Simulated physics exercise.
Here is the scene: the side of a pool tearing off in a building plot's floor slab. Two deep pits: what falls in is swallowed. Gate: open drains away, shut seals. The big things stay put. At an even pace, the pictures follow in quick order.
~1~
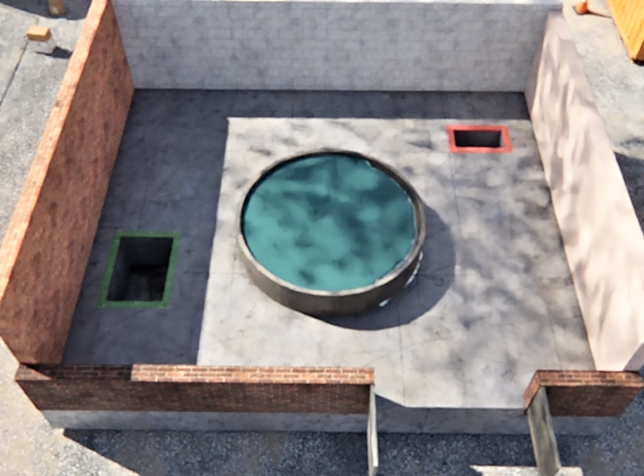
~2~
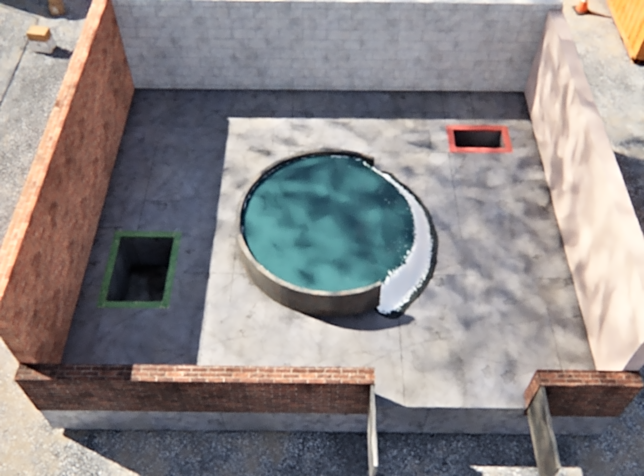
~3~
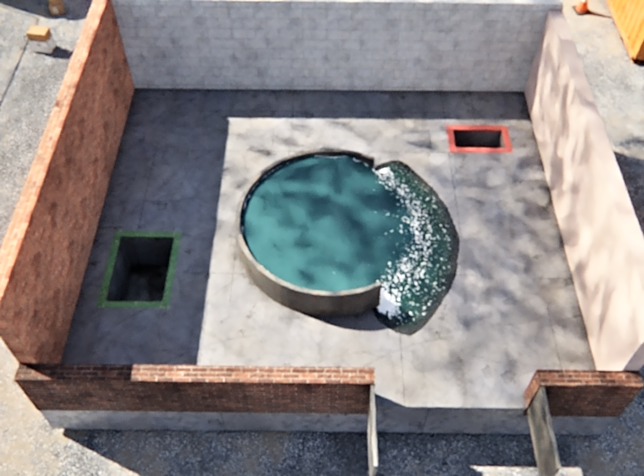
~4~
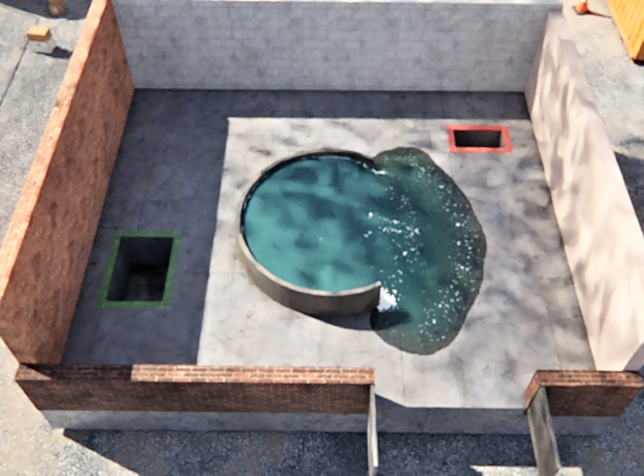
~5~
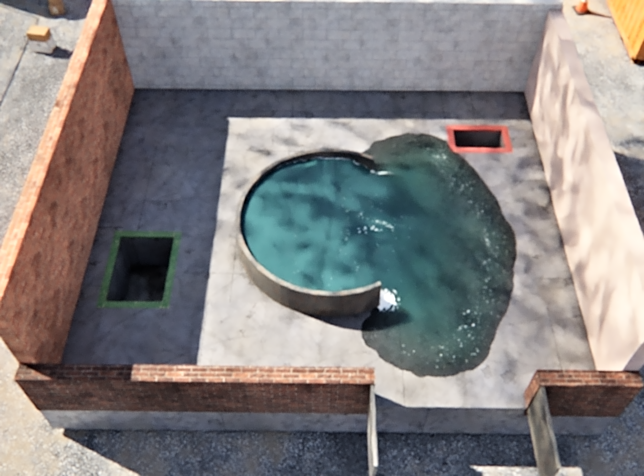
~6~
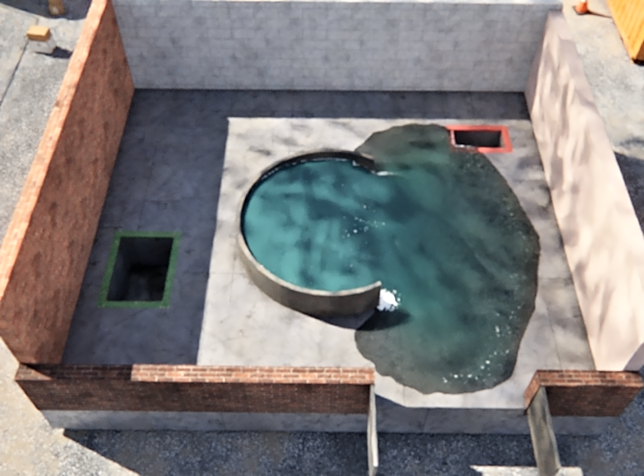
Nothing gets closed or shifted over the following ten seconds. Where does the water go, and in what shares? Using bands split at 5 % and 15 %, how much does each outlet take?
Result: Gate: Upwards of fifteen per cent, green pit: Short of a twentieth, red pit: Upwards of fifteen per cent.
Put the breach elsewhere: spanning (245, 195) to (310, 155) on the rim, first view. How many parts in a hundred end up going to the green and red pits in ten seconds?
Green takes 20 in a hundred, red takes 6 in a hundred.
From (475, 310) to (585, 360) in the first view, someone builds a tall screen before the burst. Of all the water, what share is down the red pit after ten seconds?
Share for red - 30 in a hundred.
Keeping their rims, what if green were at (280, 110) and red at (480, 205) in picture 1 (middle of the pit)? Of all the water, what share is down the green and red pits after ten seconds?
Green has 10 parts of a hundred and red has 25.
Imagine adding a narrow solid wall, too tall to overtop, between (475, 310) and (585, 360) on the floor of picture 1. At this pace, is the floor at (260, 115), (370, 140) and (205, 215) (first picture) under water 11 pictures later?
In the order you listed them: Unsoaked, unsoaked, unsoaked.
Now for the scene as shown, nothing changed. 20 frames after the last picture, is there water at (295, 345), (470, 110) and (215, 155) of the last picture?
Listed points: Unwetted / inundated / unwetted.
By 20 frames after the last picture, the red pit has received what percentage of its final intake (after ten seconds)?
By my reckoning, 30 percent.
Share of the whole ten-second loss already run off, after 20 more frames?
Near 30 in a hundred.
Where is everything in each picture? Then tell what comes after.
The first picture shows still water in the round pool at (331, 219).
In the second picture, water pours out at (418, 234) and has run to a hidden place.
In the third picture, the front is at (397, 163), out from the gap at (418, 234).
In the fourth picture, the front is at (399, 152), out from the gap at (418, 235).
In the fifth picture, the front is at (429, 139), out from the gap at (418, 236).
In the sixth picture, water pours out at (418, 236) and has run to (437, 128).
A moment on, water covers 40 % of the floor; the gate 1 %, the green pit 0 %, the red pit 2 %.
Next, water covers 35 % of the floor; the gate 2 %, the green pit 0 %, the red pit 4 %.
Then, water covers 40 % of the floor; the gate 5 %, the green pit 0 %, the red pit 8 %.
Later, water covers 65 % of the floor; the gate 12 %, the green pit 0 %, the red pit 17 %.
In the end, water covers 90 % of the floor; the gate 18 %, the green pit 2 %, the red pit 23 %.
